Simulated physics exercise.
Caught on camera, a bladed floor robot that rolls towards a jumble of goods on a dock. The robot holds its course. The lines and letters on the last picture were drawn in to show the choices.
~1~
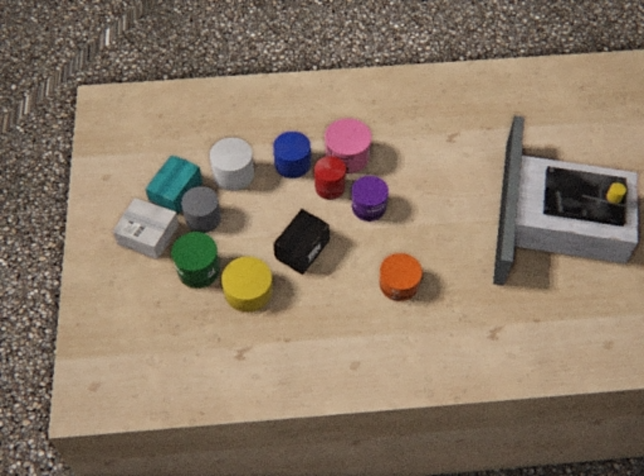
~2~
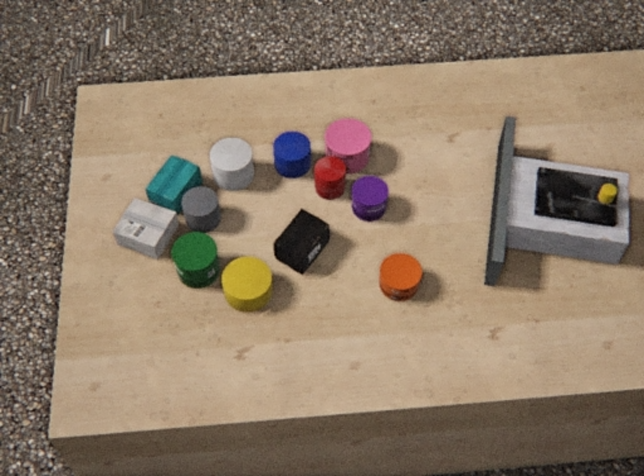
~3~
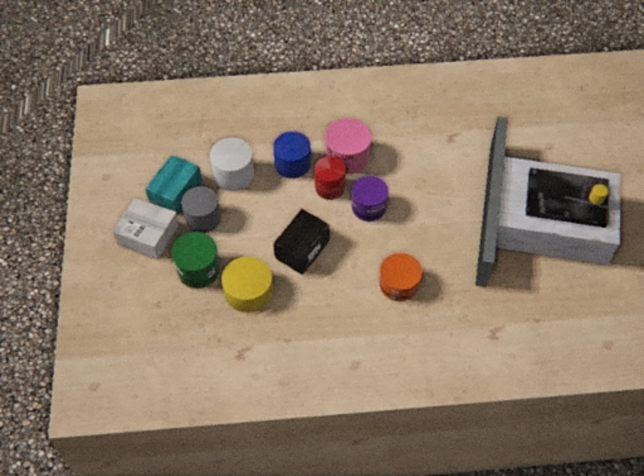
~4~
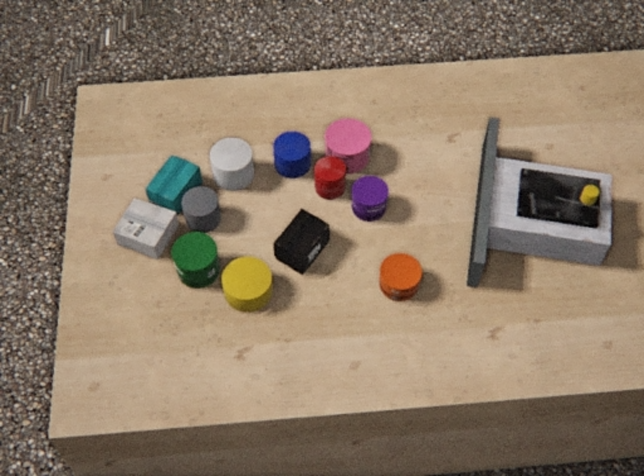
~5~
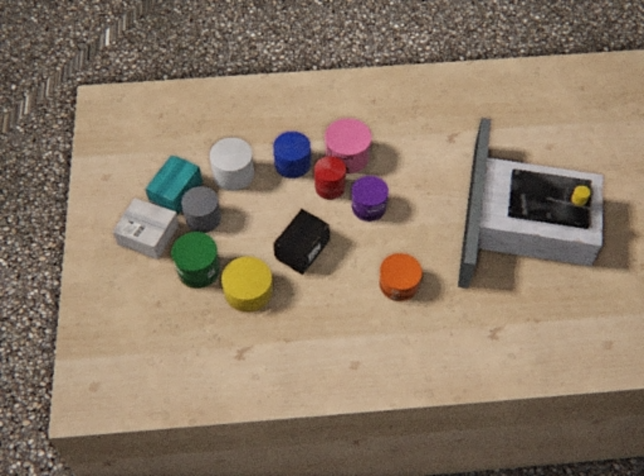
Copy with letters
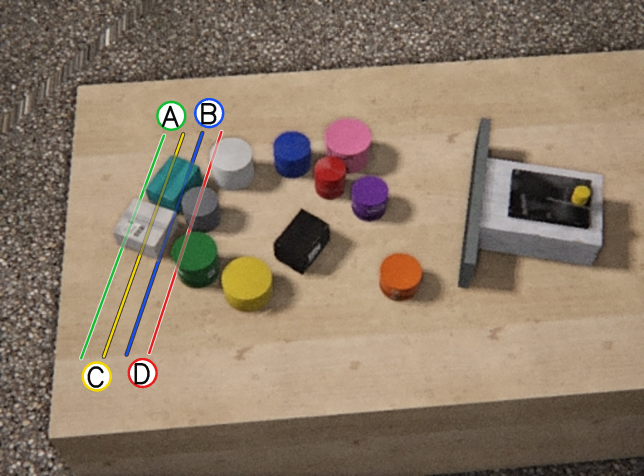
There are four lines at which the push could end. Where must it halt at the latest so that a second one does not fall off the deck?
As far as mark C.
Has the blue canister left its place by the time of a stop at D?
Yes.
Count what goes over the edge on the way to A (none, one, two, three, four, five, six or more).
By then, two.
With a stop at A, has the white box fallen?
By then, yes.
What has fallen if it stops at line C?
The white box.
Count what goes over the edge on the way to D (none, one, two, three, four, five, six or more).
The count is none.
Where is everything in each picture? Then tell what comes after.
The first frame shows turquoise box (174, 185); orange pail (400, 278); pink pail (348, 146).
The second frame shows robot (570, 194); purple pail (369, 199).
The third frame shows robot (561, 195); white box (146, 229).
The fourth frame shows robot (552, 196); green pail (197, 261).
The fifth frame shows robot (544, 196); yellow canister (248, 285); blue canister (292, 155); black box (302, 242).
On the copy, A at (126, 238); B at (167, 235); C at (147, 236); D at (188, 233).
On C. First, robot (424, 205); pink pail (344, 146); orange pail (320, 271).
Then, robot (302, 214); white box (130, 231); turquoise box (152, 183).
Finally, robot (208, 221); white box over the edge; green pail (64, 268); one fallen.
By contrast, A drops two; B is within the limit but short; D is within the limit but short.
